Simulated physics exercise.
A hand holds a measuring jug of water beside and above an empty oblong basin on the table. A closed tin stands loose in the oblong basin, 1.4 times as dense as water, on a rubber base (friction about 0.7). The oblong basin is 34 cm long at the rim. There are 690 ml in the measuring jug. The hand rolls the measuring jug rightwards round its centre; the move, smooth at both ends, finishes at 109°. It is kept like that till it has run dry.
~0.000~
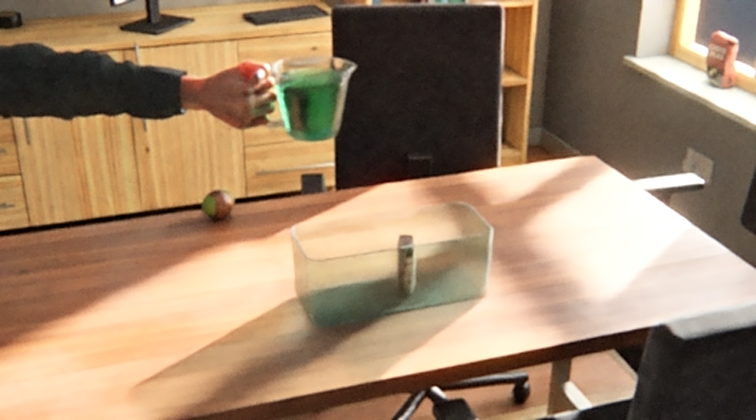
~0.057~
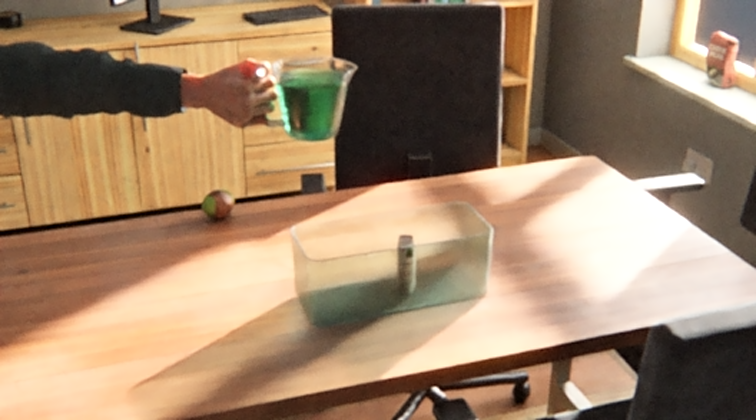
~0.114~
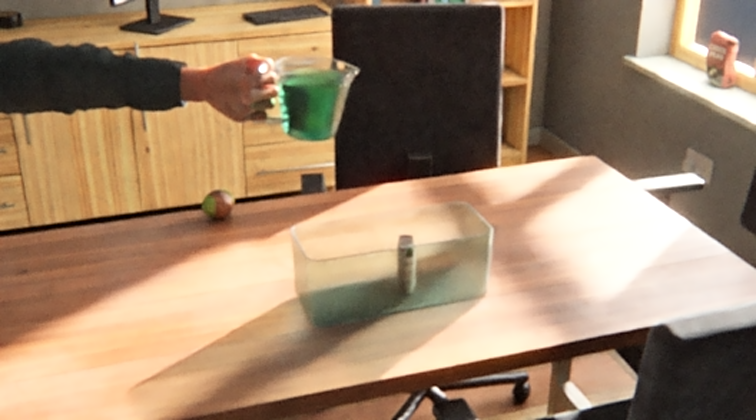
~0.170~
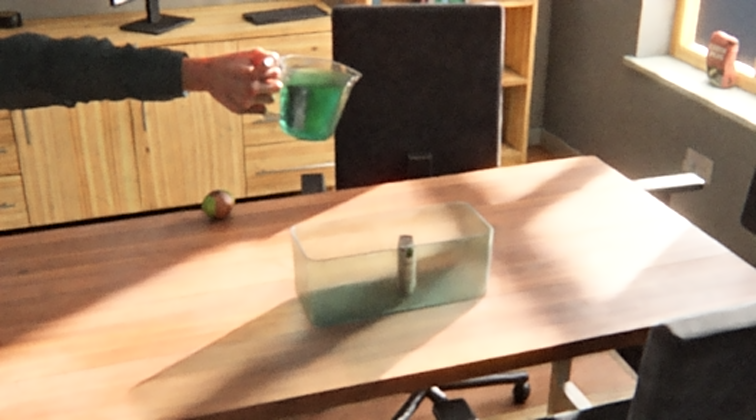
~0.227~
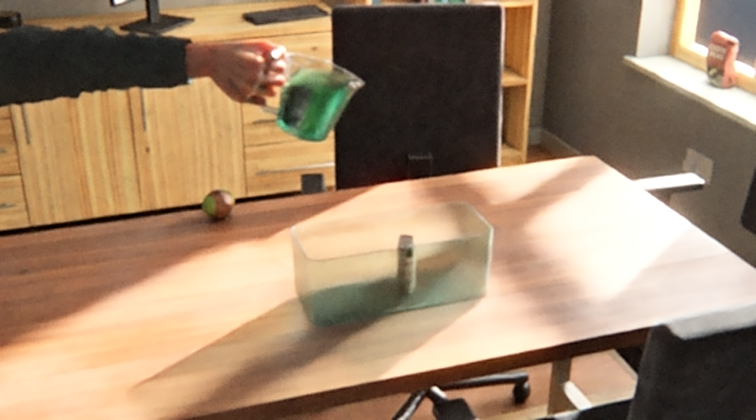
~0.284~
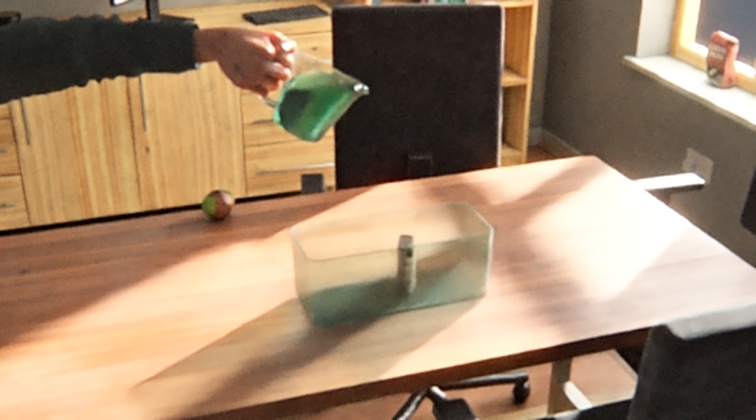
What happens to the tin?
The tin goes over.
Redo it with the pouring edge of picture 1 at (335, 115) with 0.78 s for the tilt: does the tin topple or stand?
Then it keeps standing.
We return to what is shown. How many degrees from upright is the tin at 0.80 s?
Near 0° from upright.
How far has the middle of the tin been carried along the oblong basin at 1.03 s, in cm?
Some 7 cm.
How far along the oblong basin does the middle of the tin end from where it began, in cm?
About 8.0 cm.
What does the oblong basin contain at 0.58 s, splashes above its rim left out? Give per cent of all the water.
About 12 per cent.
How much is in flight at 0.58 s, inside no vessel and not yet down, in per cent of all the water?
Some 44 per cent.
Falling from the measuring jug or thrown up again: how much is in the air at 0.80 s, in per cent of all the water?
Near 22 in a hundred.
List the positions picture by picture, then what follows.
It leans 0°; its right rim is at (356, 64); the water meets the walls at (276, 80) and (345, 73); the oblong basin's rim runs from (299, 245) to (480, 217); the tin's top is at (406, 240), in the first picture.
It leans 1°; its right rim is at (356, 65); the water meets the walls at (277, 80) and (345, 74), in the second picture.
It leans 6°; its right rim is at (359, 68); the water meets the walls at (278, 78) and (347, 75), in the third picture.
It leans 12°; its right rim is at (361, 74); the water meets the walls at (281, 78) and (351, 76), in the fourth picture.
It leans 21°; its right rim is at (364, 82); the water meets the walls at (284, 81) and (357, 78), in the fifth picture.
It leans 32°; its right rim is at (366, 91); the water meets the walls at (284, 88) and (361, 85); 2 per cent is over the edge, in the sixth picture.
After 0.58 s the tilt is 93° and 42 per cent is still to pour; the tin stands where it began.
After 0.80 s the tilt is 109° and 4 per cent is still to pour; the tin stands where it began.
After 1.03 s the tilt is 109° and 0 per cent is still to pour; the tin leans 57°.
After 1.28 s the tilt is 109° and 0 per cent is still to pour; the tin lies on its side.
In the end the tin lies on its side.
